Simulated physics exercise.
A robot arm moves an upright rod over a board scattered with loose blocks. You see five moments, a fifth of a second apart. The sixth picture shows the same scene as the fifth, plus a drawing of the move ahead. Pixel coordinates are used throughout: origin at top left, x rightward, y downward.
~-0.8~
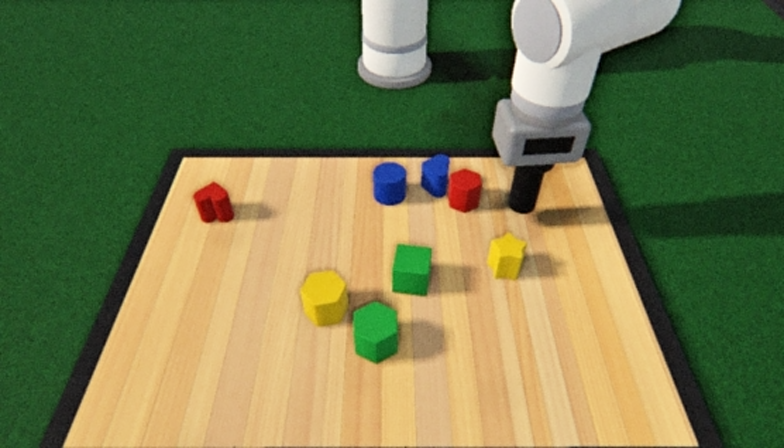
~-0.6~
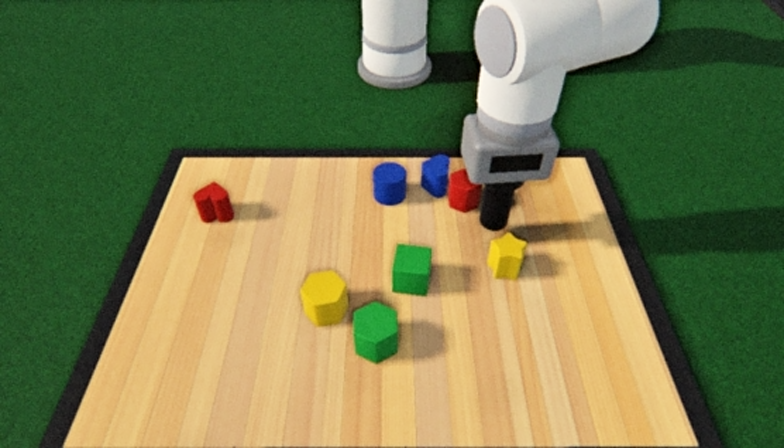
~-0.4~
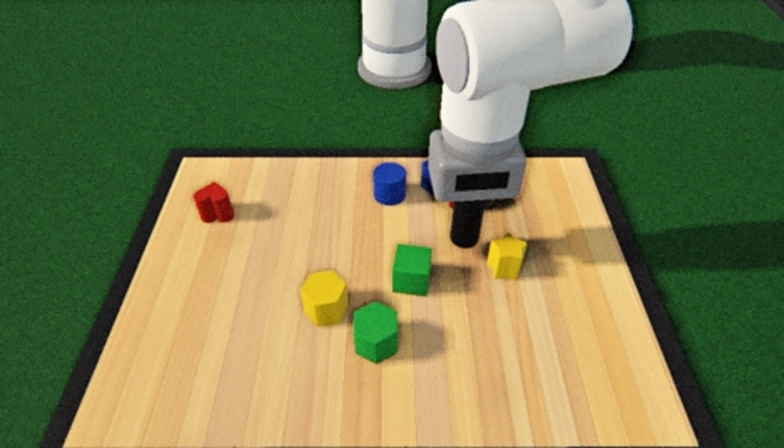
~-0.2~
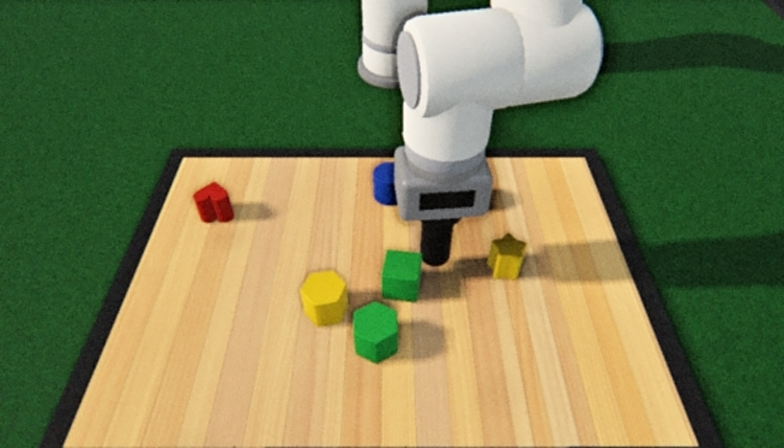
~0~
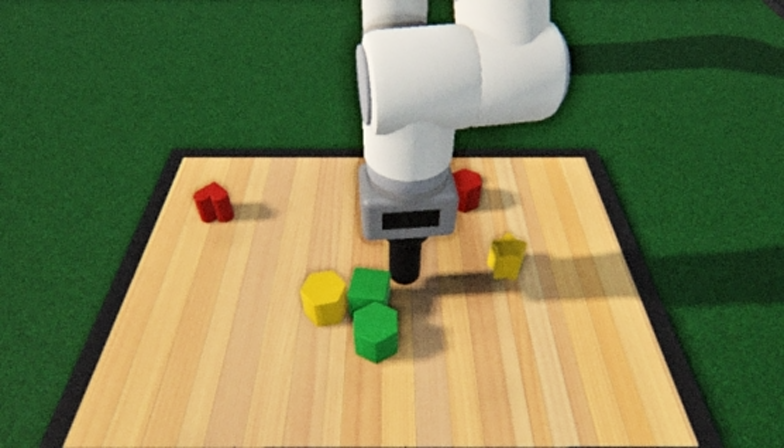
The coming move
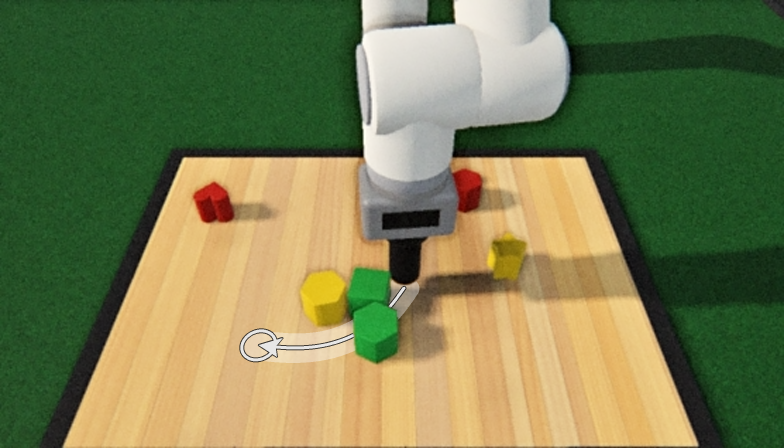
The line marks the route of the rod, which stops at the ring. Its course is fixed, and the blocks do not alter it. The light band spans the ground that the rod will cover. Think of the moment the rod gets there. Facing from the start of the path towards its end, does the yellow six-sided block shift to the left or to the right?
Taking start-to-end as forward, the block's sideways shift goes to the right.
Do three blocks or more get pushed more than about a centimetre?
I expect so.
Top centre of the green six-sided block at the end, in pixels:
Its top middle: (362, 347).
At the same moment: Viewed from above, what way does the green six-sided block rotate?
It goes anticlockwise.
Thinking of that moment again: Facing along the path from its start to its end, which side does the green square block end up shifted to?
Gets pushed right.
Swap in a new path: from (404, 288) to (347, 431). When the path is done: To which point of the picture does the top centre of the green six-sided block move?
I'd guess (298, 415).
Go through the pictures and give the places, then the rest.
Rod's lower end (521, 206); yellow six-sided block (323, 287); green square block (413, 258); green six-sided block (376, 321), in the first frame.
Rod (493, 222); blocks still, in the second frame.
Rod (464, 239); blocks still, in the third frame.
Rod (435, 257); green square block (402, 264), in the fourth frame.
Rod (404, 274); yellow six-sided block (323, 287); green square block (369, 283); green six-sided block (376, 321), in the fifth frame.
Drawn move, from (404, 288) through (371, 325) and (317, 346) to (259, 345).
On the path given first. One third of the way, rod (369, 312); yellow six-sided block (292, 291), turned 35° clockwise; green square block (332, 300); green six-sided block (368, 337), turned 30° anticlockwise.
Two thirds of the way, rod (315, 333); yellow six-sided block (259, 281), turned 60° clockwise; green square block (282, 307), turned 40° clockwise; green six-sided block (362, 347), turned 55° anticlockwise.
At the end, rod (254, 332); yellow six-sided block (239, 265), turned 110° clockwise; green square block (234, 298), turned 60° clockwise; green six-sided block (362, 347), turned 55° anticlockwise.
